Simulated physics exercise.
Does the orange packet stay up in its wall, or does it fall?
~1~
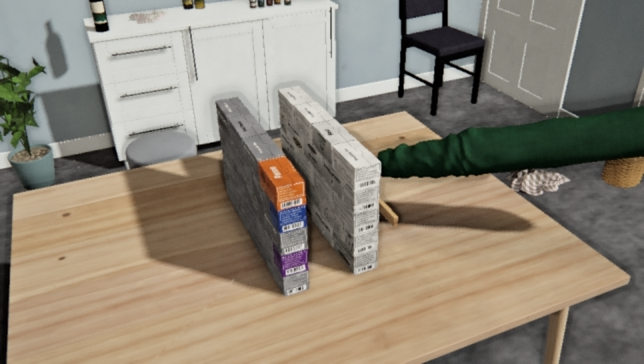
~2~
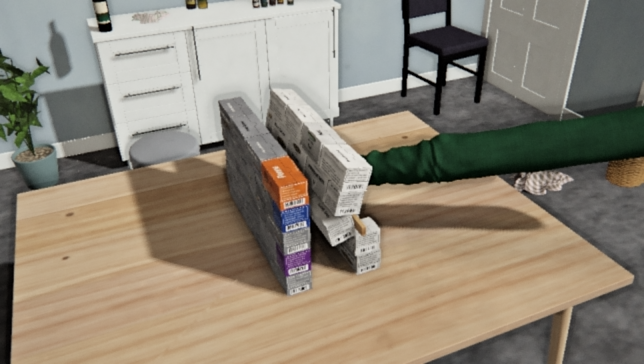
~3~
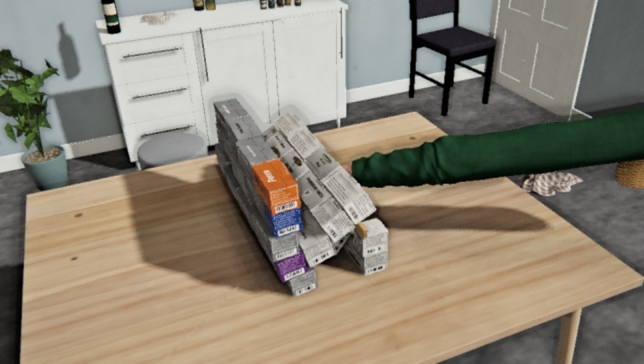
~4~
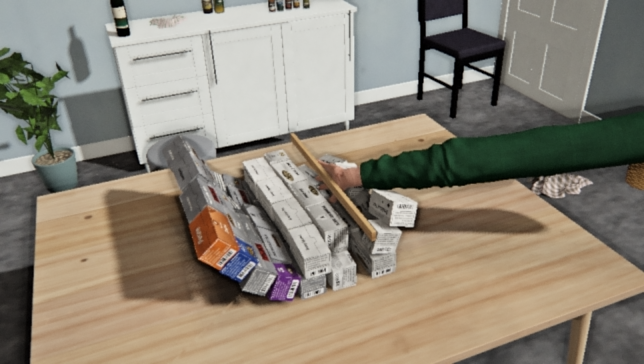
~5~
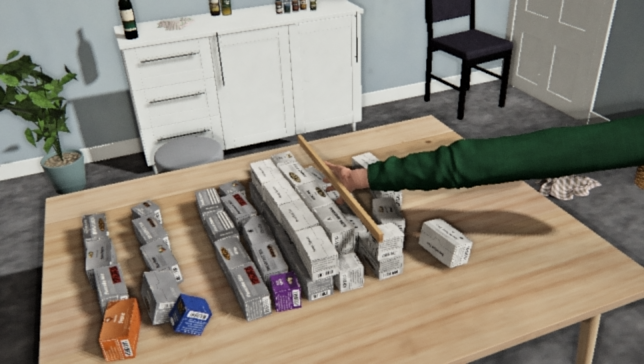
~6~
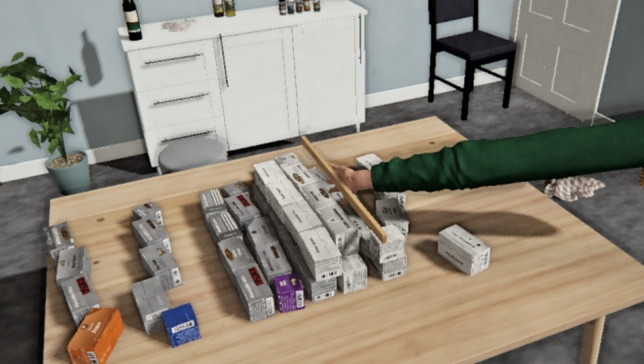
It falls. The orange packet tips over to the left as its wall collapses and ends up lying on the table near the front left.
Green-sleeved arm pushing a wooden batten into a pale packet wall, toppling it against a second wall that collapses leftward across the table.
